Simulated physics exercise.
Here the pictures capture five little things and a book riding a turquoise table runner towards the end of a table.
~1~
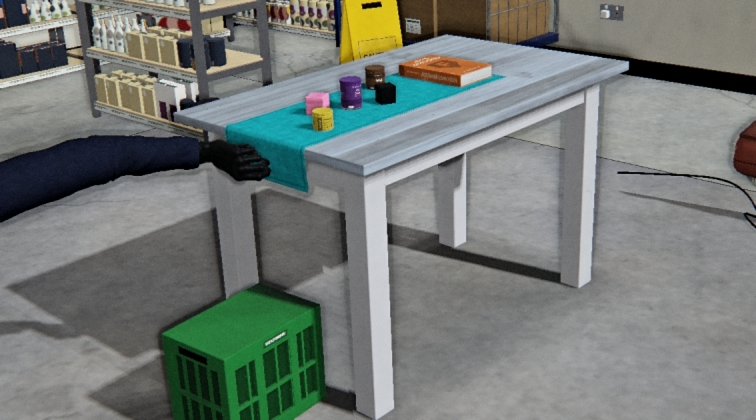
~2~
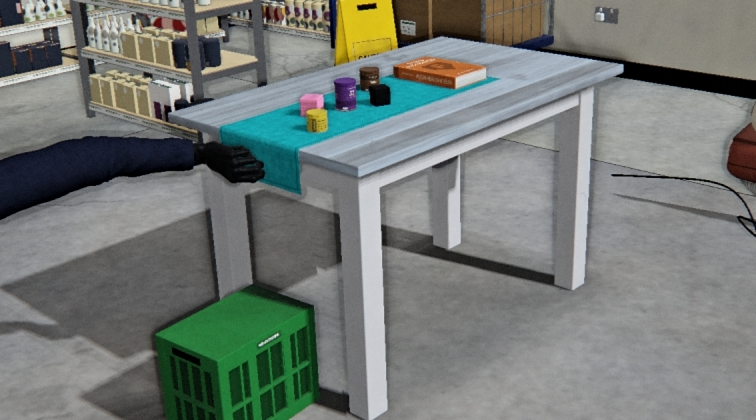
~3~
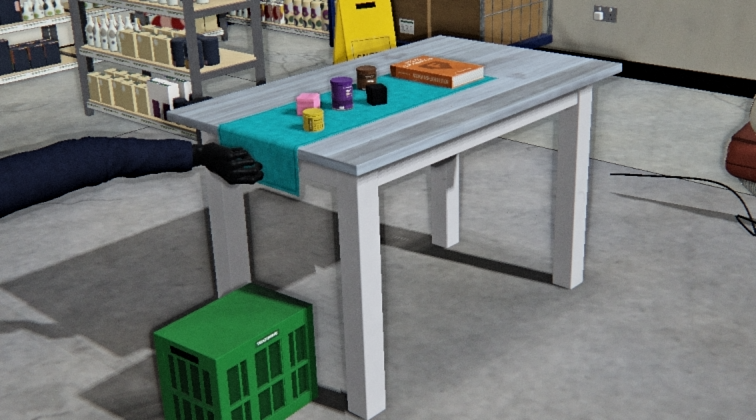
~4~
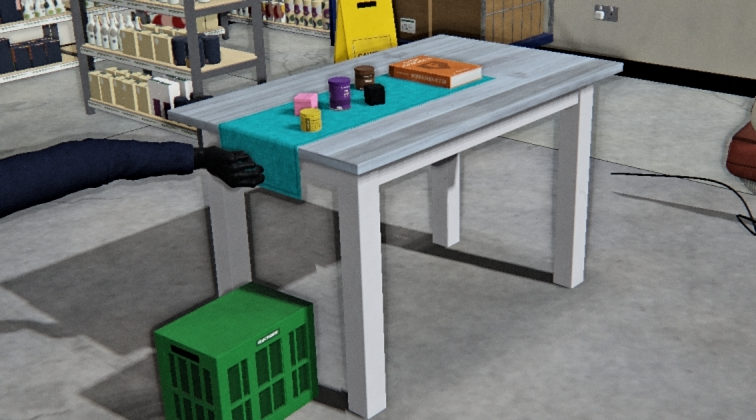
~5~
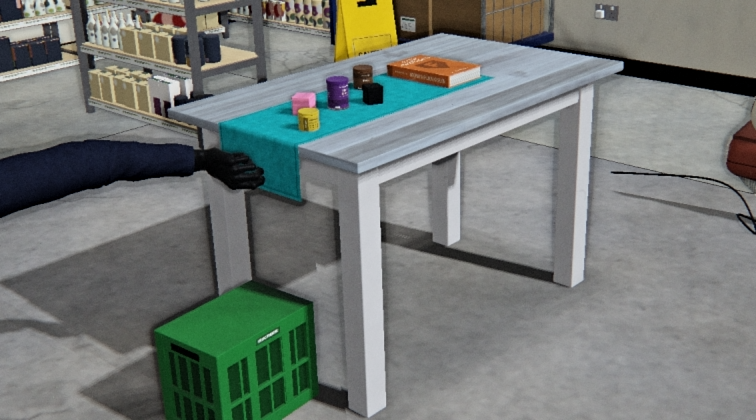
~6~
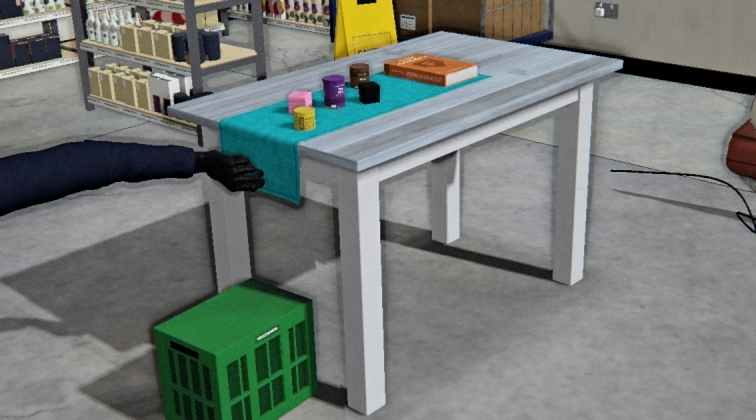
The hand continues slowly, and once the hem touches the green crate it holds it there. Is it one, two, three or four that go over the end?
It drops three things over the edge.
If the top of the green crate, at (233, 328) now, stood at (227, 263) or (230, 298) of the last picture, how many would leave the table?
Then 1, then 2.
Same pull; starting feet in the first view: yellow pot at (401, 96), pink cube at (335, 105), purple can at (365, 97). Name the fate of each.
The yellow pot holds on, the pink cube falls, the purple can holds on.
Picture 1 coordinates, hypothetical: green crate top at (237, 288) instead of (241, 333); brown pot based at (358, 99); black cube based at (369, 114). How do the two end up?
The brown pot stays aboard, and the black cube stays aboard.
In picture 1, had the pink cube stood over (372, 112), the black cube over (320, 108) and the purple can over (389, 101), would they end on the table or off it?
The pink cube will end up down, the black cube will end up down, and the purple can will stay where it is.
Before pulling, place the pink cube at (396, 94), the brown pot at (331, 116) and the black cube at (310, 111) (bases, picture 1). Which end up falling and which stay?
Pink cube - stays aboard, brown pot - leaves the top, black cube - leaves the top.
Early on, hem near (262, 222); all still up.
Midway, hem near (264, 266); yellow pot and pink cube gone.
Near the end, hem on the crate; yellow pot, pink cube and purple can gone.
Finally, hem on the crate; yellow pot, pink cube and purple can gone. The answer is three.
